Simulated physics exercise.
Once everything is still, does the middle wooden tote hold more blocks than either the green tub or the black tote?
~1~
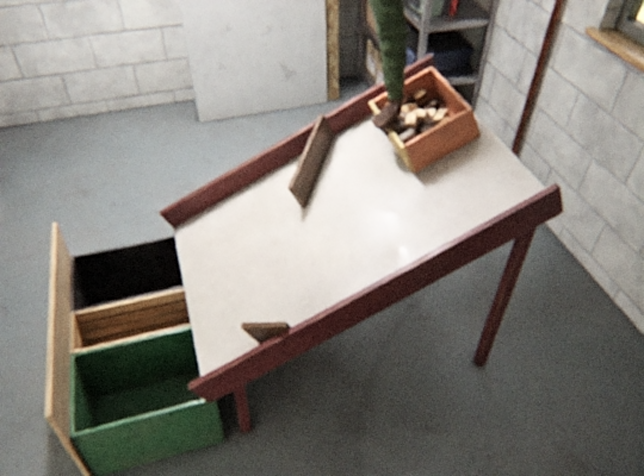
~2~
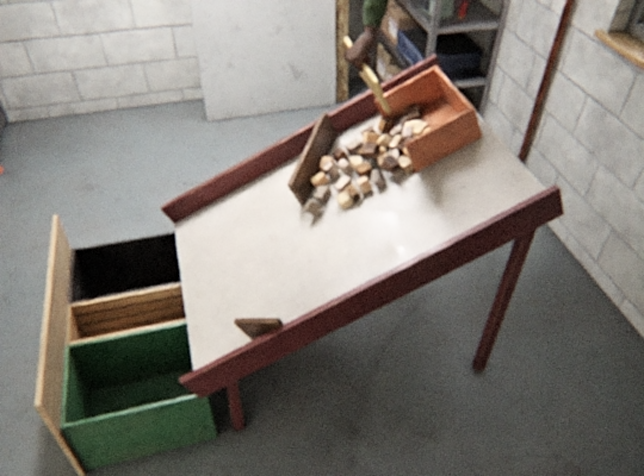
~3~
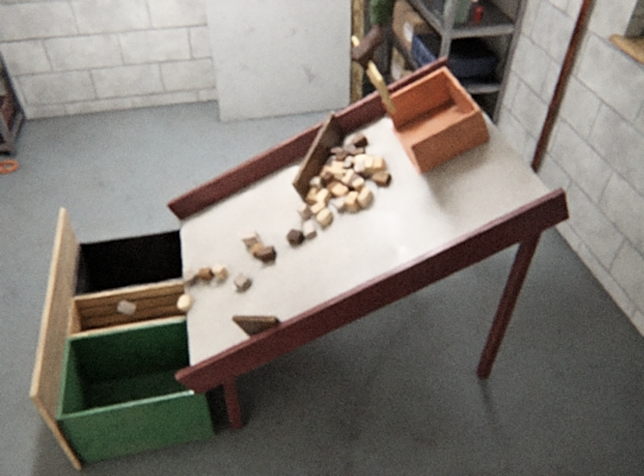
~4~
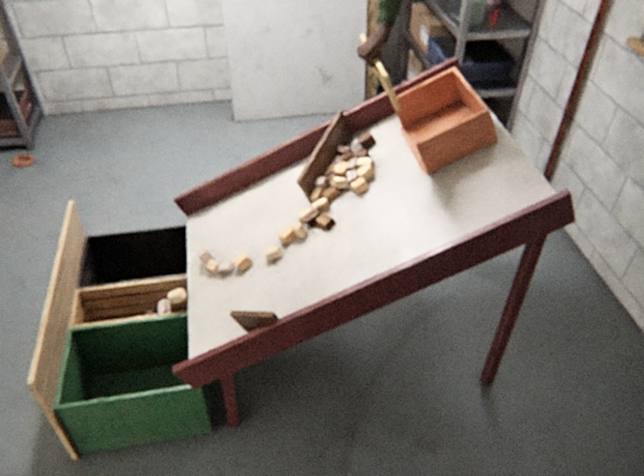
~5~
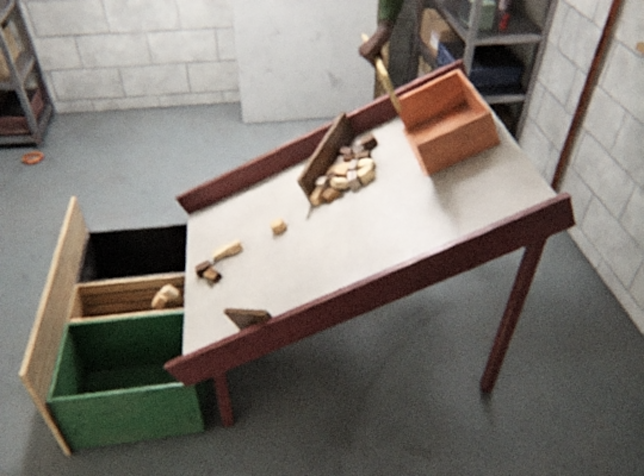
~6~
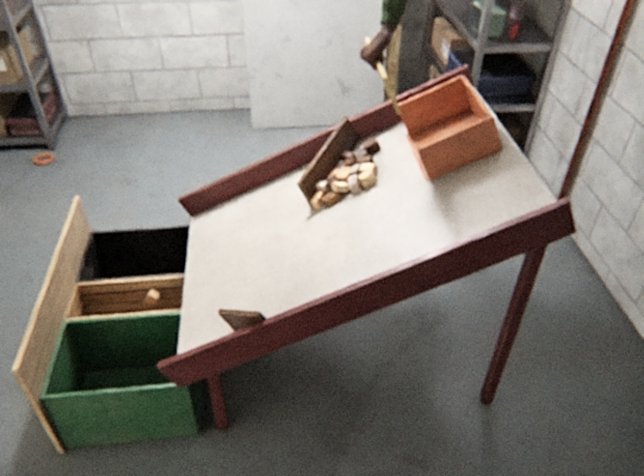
Yes, the wooden tote in the middle gets the most blocks of the three, though a clump of blocks stays up on the table against the upper board.
